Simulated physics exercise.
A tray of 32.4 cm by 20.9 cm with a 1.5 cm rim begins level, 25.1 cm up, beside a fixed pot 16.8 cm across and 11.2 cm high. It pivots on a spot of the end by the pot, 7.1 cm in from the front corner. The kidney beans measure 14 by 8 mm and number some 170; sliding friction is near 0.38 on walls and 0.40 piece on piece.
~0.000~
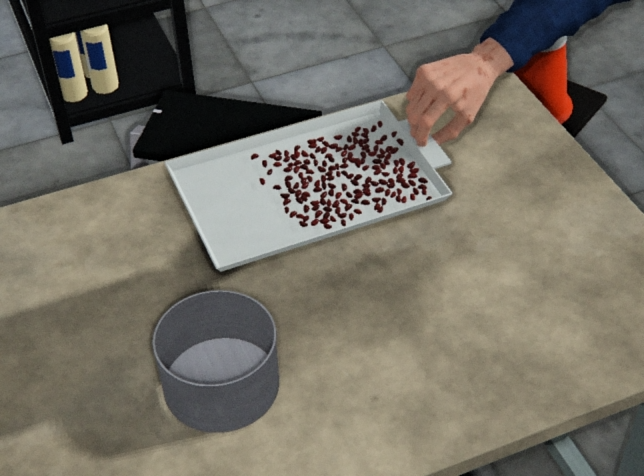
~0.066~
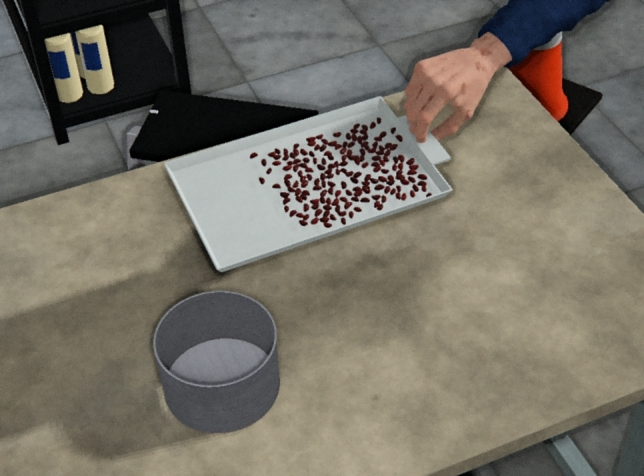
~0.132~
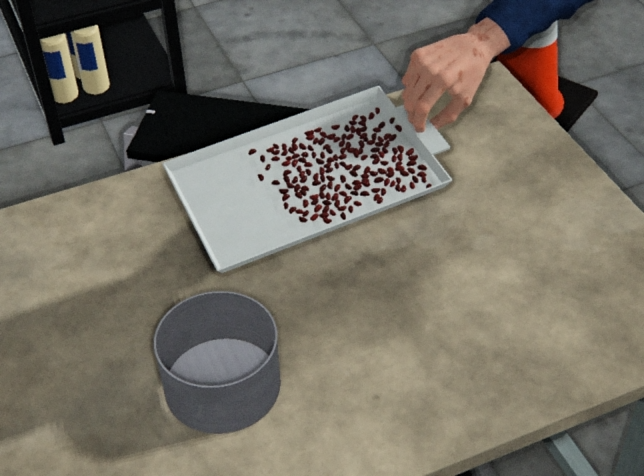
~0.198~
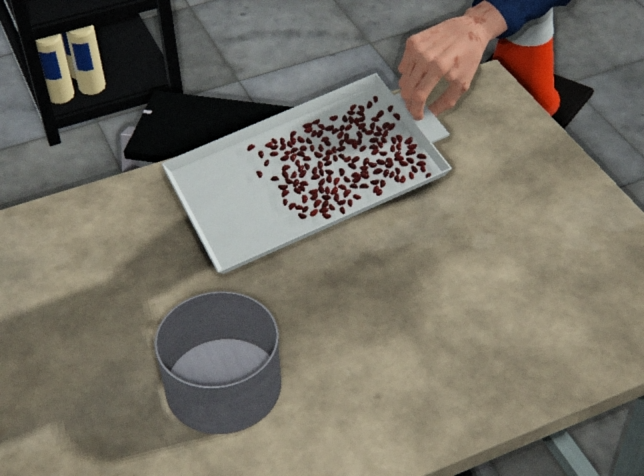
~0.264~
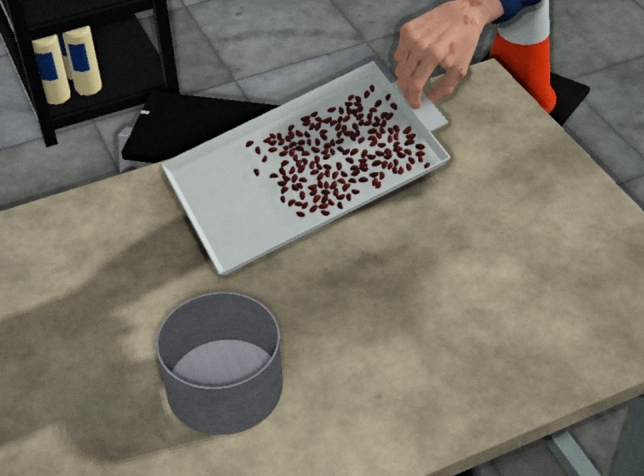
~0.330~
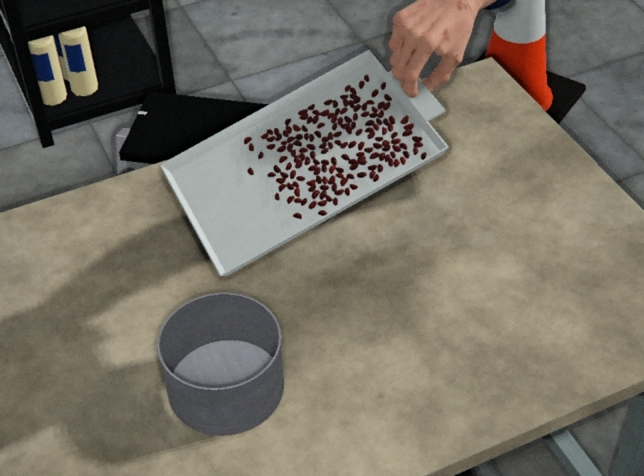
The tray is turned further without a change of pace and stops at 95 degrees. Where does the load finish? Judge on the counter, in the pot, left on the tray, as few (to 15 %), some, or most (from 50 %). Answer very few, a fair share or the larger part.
Counter: A fair share, pot: The larger part, tray: Very few.
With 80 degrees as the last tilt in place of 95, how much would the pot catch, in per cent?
Then about 55 per cent.
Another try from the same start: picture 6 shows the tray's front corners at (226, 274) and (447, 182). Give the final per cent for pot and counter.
Pot 45, counter 55.
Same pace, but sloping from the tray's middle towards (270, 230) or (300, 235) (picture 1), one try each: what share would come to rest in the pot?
About 95 and 55 per cent.
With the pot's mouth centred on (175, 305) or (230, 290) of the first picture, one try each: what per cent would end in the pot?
Some 60 and 10 per cent.
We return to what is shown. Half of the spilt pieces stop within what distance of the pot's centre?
Some 24 cm.
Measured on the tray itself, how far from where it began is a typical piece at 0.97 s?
Roughly 25 cm.
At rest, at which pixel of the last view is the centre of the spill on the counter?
Near (104, 361).
After 0.97 s, tilt 53 degrees; the tray holds 55 %, the pot 0 %.
After 1.40 s, tilt 78 degrees; the tray holds 15 %, the pot 40 %.
Then, at 1.90 s, tilt 95 degrees; the tray holds 0 %, the pot 55 %.
In the end, at 2.9 s, counter 45 %, pot 55 %, tray 0 %.
